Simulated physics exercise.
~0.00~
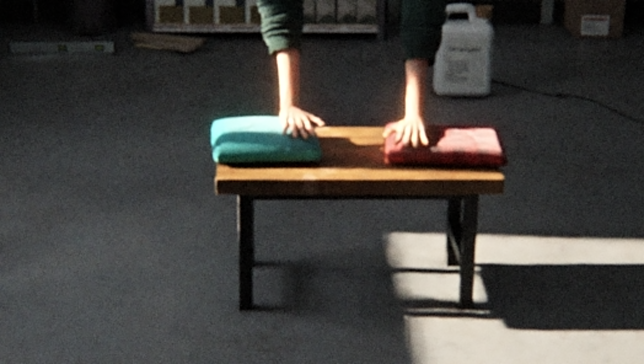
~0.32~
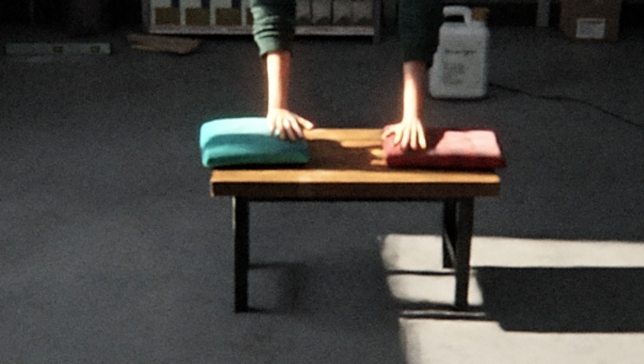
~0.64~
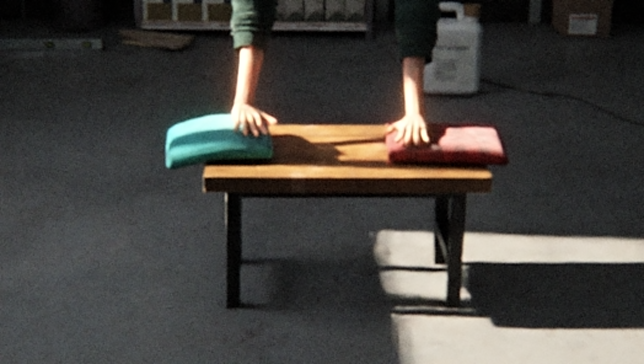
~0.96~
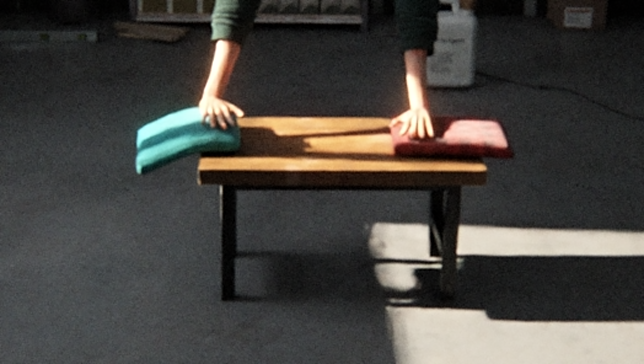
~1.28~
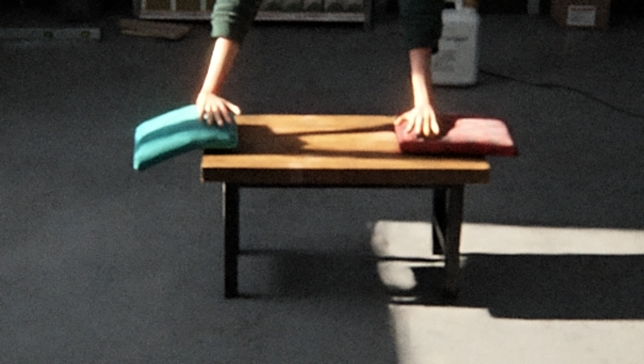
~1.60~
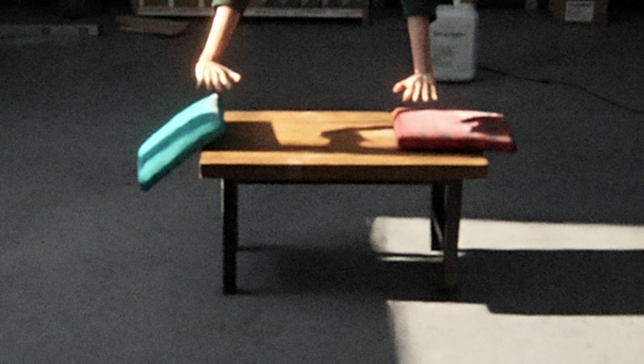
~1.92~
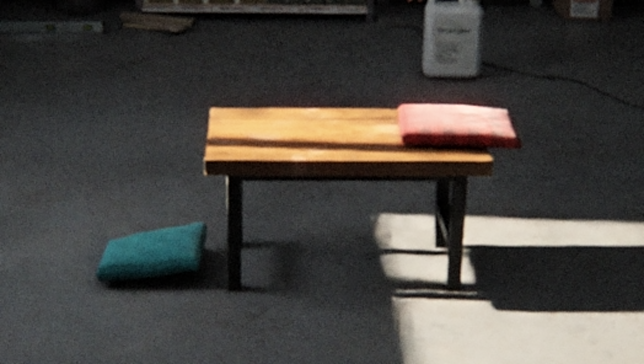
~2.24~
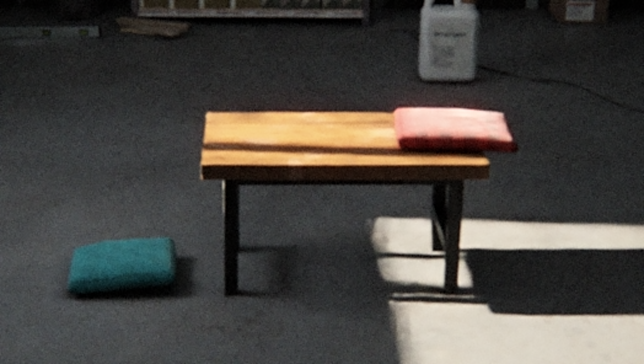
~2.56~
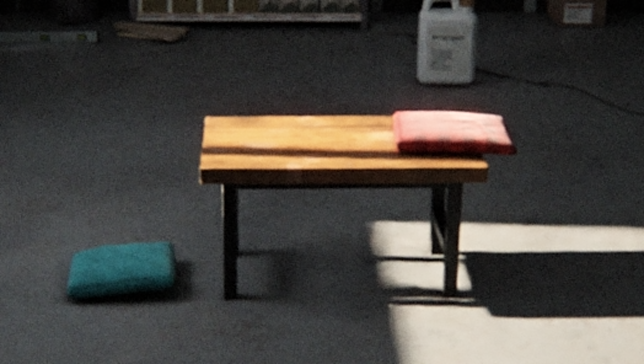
Two hands spread a turquoise cushion and red pad apart, and the turquoise one falls off.
